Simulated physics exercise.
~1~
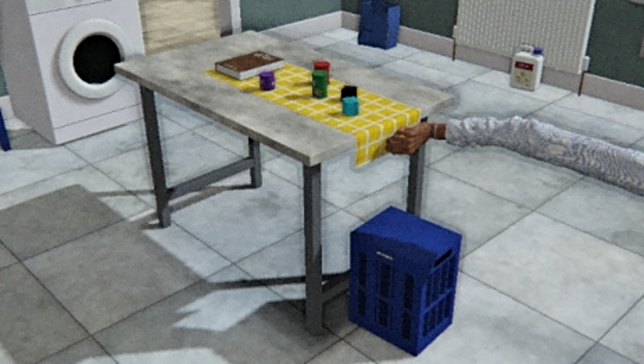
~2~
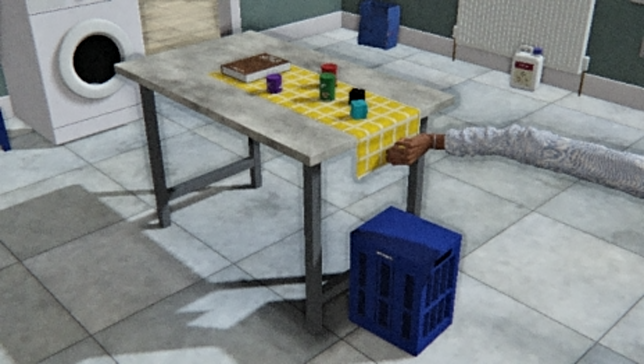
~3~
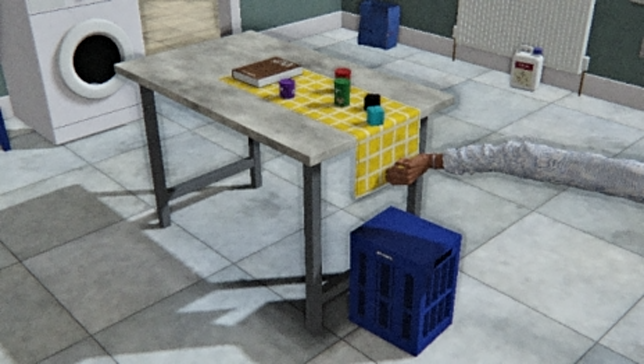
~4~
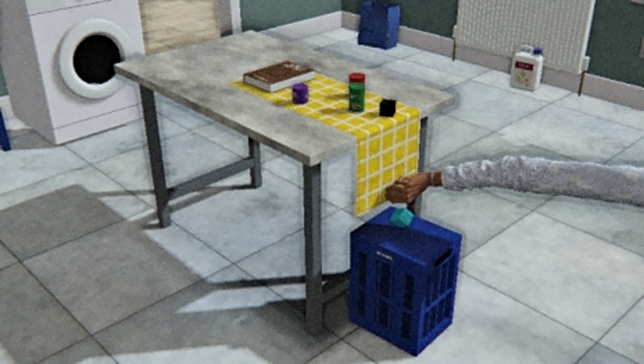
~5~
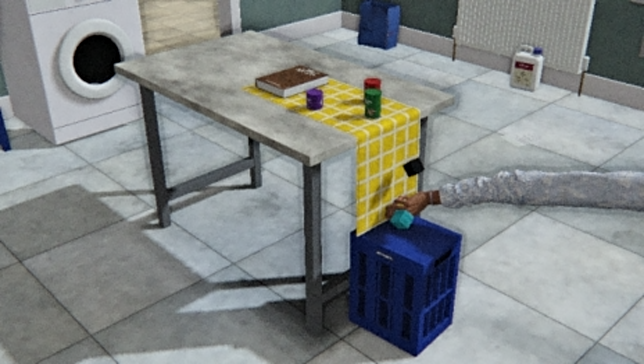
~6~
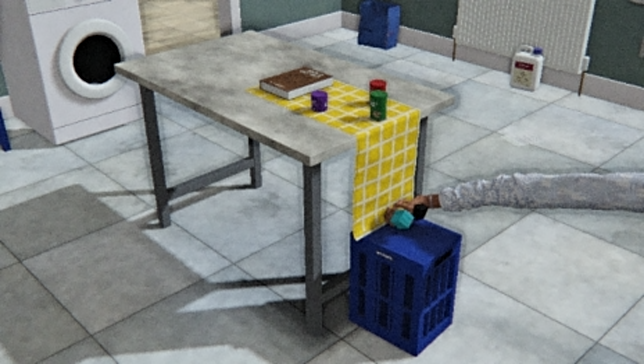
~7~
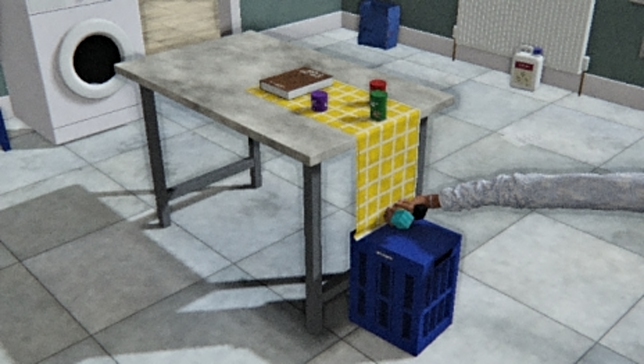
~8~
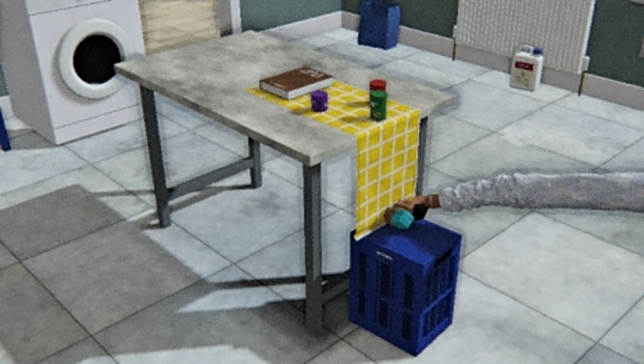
In a tiled room with a white front-loading machine against the wall, a yellow checked cloth lies across a grey table, holding a book, a purple item, a red item atop a green one, and black and turquoise cubes near the edge. A hand reaching in from the right grips the cloth's hanging end and draws it down toward a blue crate, and everything on it slides along. The turquoise cube tips off first, then the black one follows. The hem reaches the crate and the pulling stops, with both cubes resting by the hand and the stacked pair still upright on the table.
